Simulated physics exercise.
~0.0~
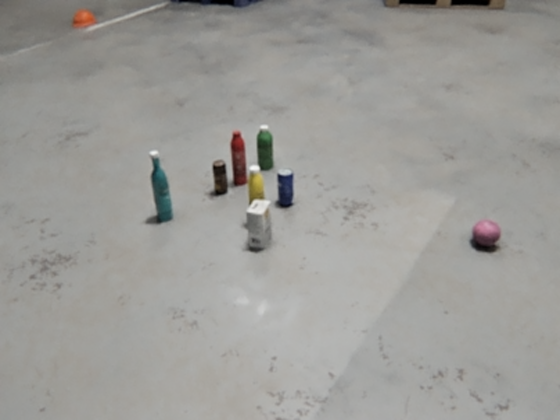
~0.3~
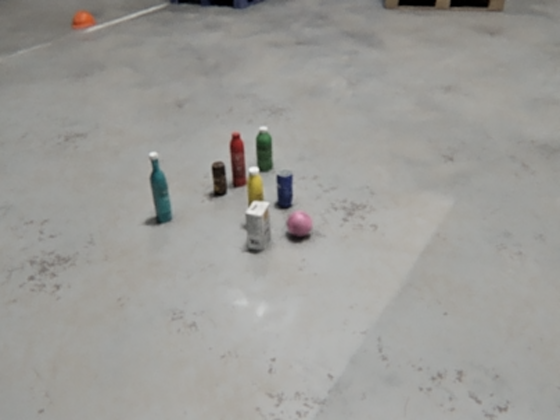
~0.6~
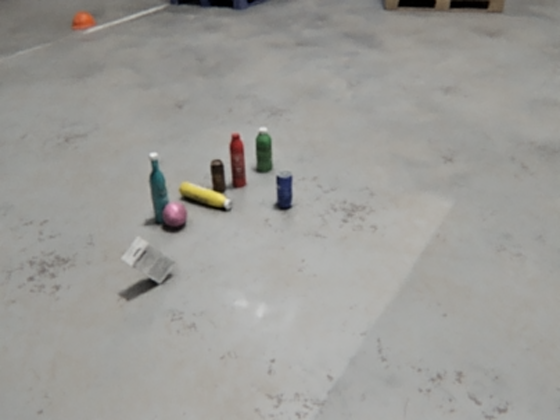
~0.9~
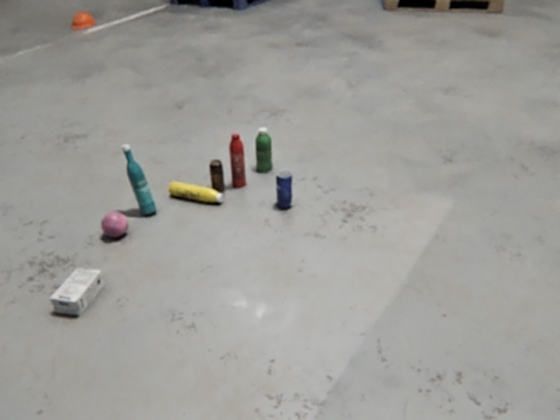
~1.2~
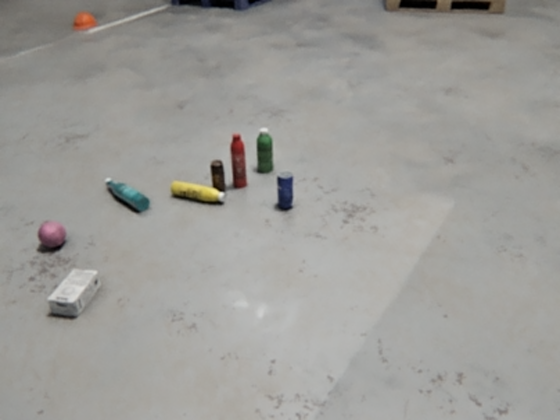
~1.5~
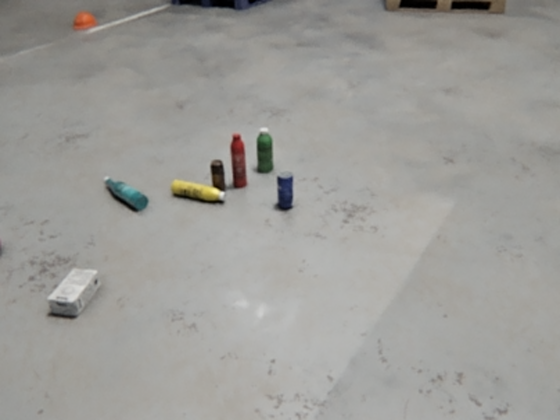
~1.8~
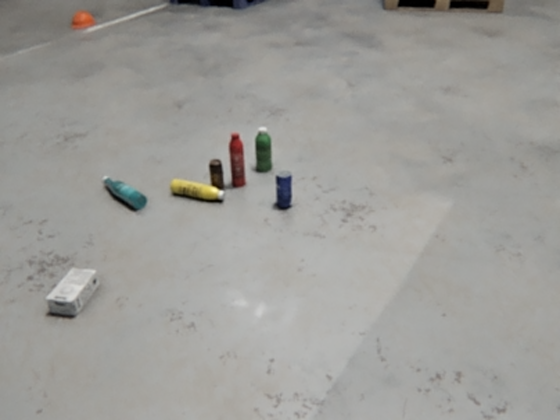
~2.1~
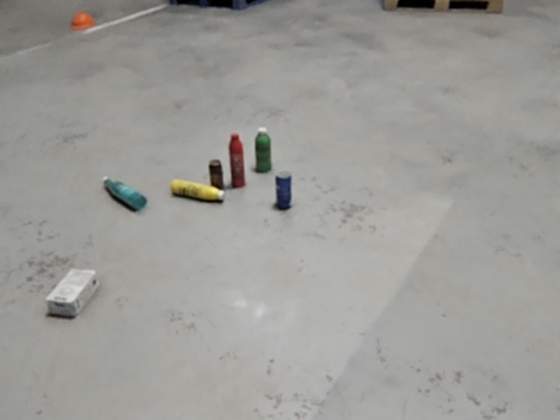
At the start, a pink ball is to the right of seven upright items on a grey concrete floor, among them bottles, cans and a white carton. The ball rolls left and reaches the carton and the yellow bottle. The yellow bottle goes down on its side, while the carton tips and ends flat farther left. The ball rolls on past the turquoise bottle, which leans and then falls onto its side. The ball leaves view at the left, and the red and green bottles and the brown and blue cans remain standing.
